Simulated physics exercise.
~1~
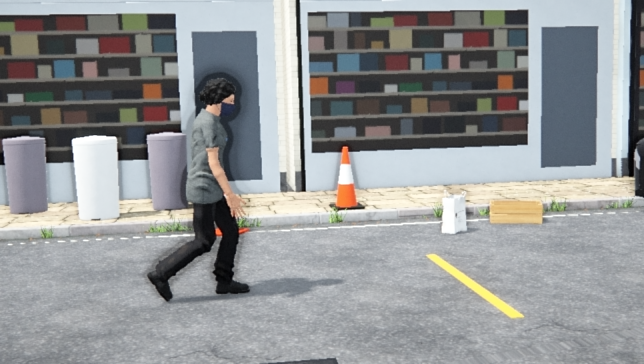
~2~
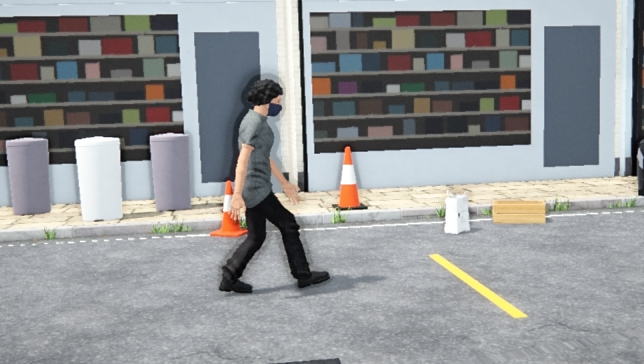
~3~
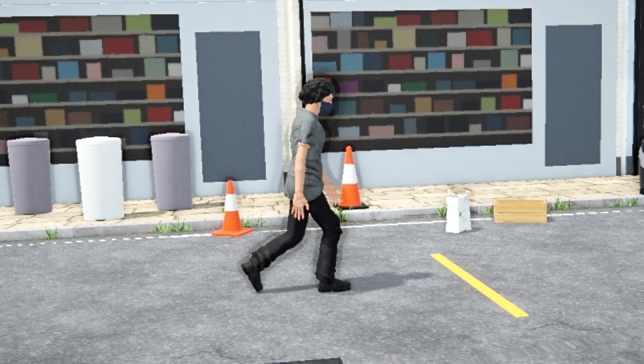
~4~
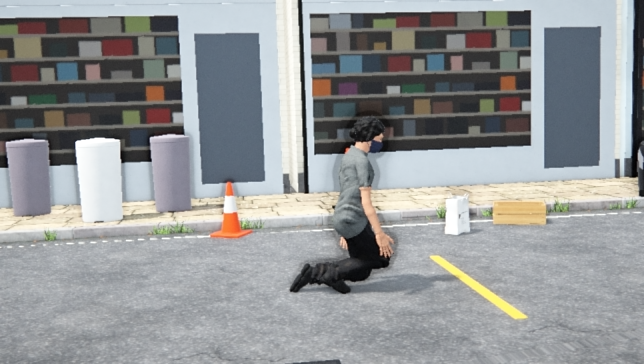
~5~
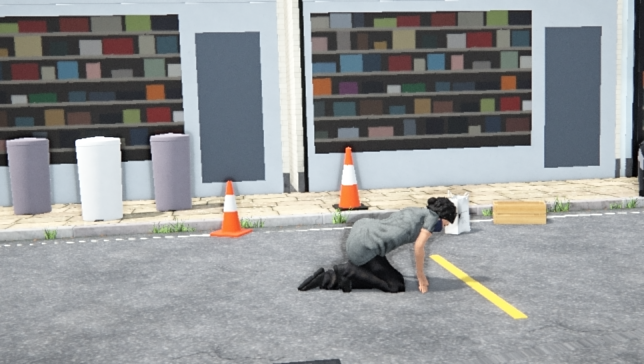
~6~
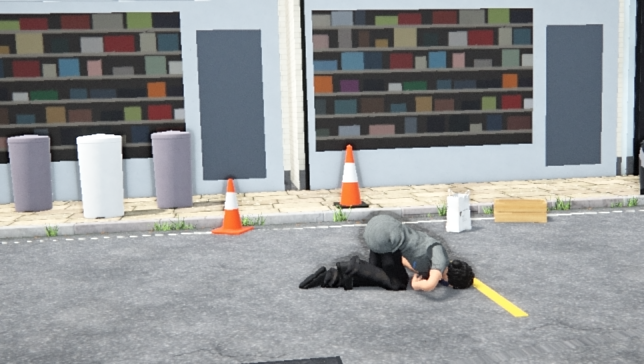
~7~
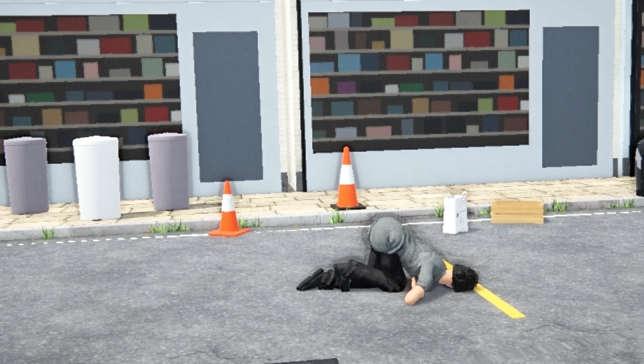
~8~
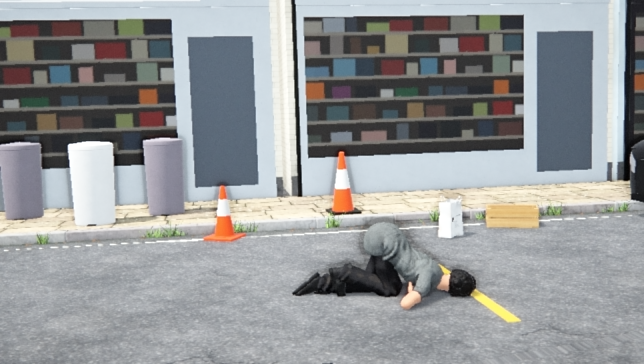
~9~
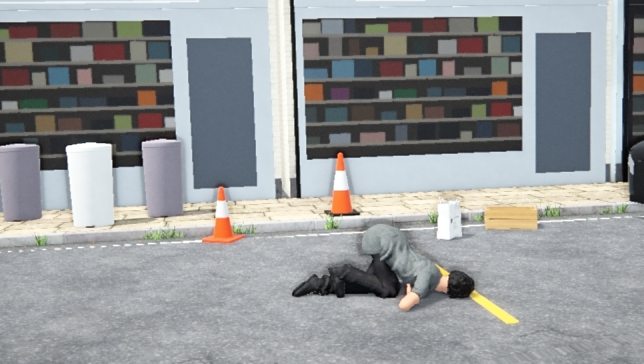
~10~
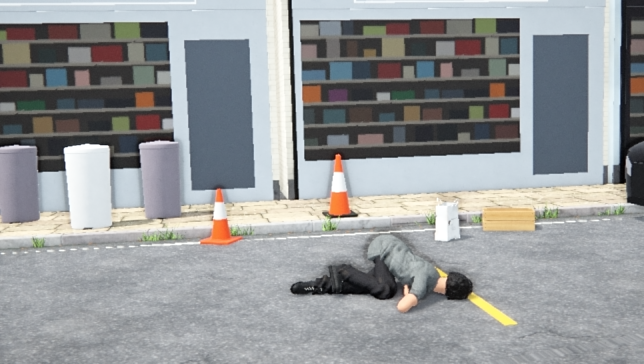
Masked person in grey shirt walking right along a street, dropping to the knees, then slumping face down at a yellow strip.
